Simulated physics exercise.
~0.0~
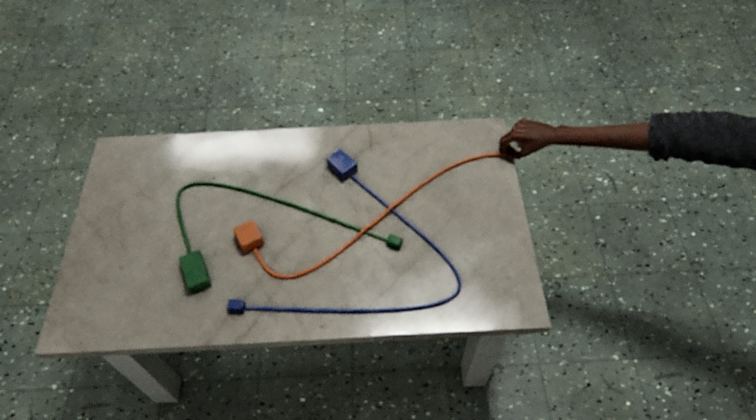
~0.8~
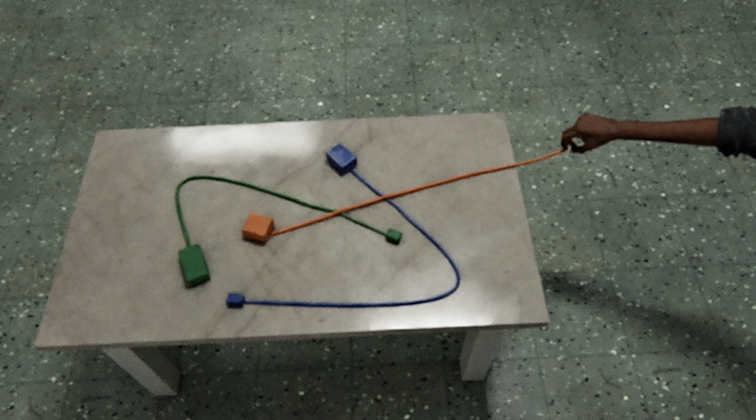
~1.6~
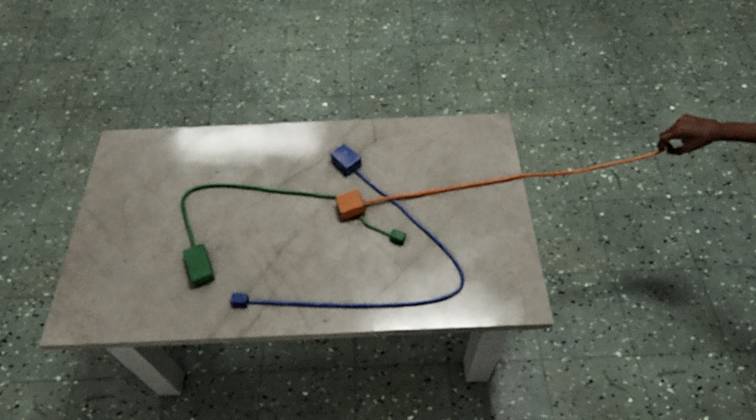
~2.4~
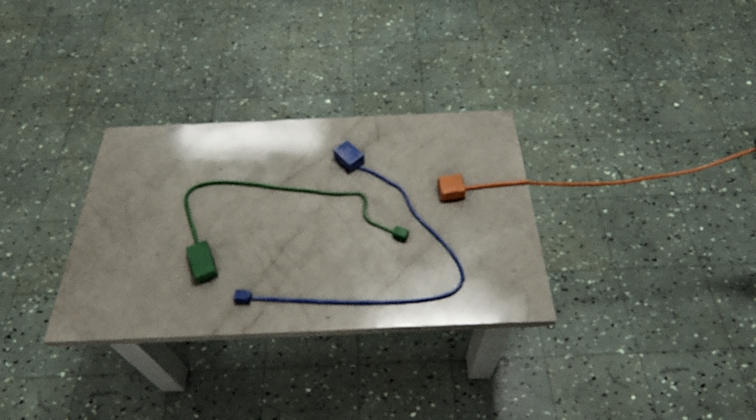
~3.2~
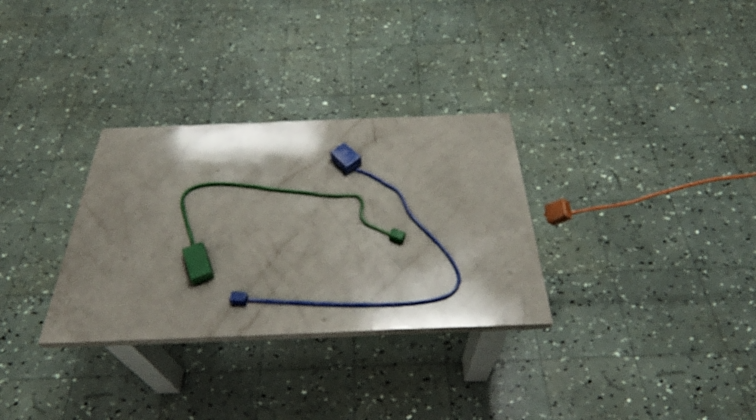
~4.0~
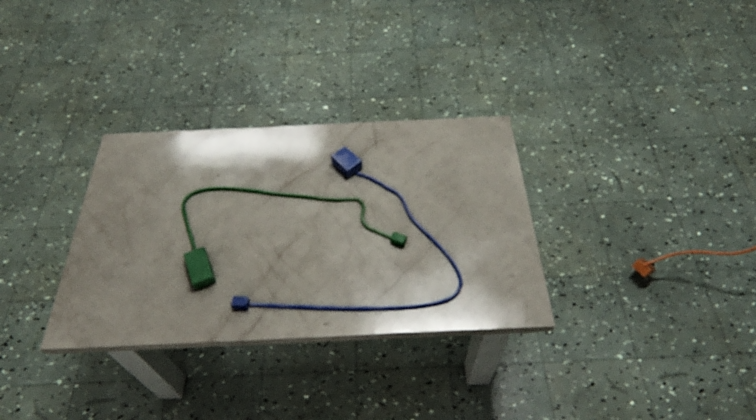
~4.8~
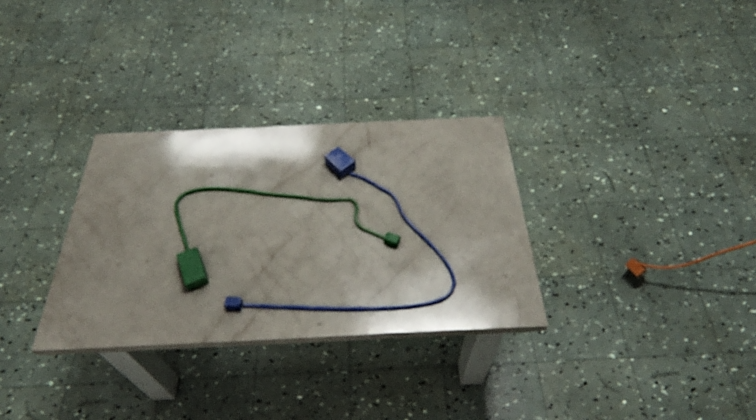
At the start, three cords with block chargers, one orange, one green and one blue, lie across one another on a pale table while a hand at the right holds the end of the orange cord. The hand pulls to the right, and the orange cord straightens across the other two. Its charger slides over the tabletop, crossing the green cord and then the blue one, leaving the green cord bent near its small plug. The hand moves out of view as the orange charger slips off the right edge and drops towards the floor. Finally, it hangs low beside the table, while the green and blue chargers remain in place.
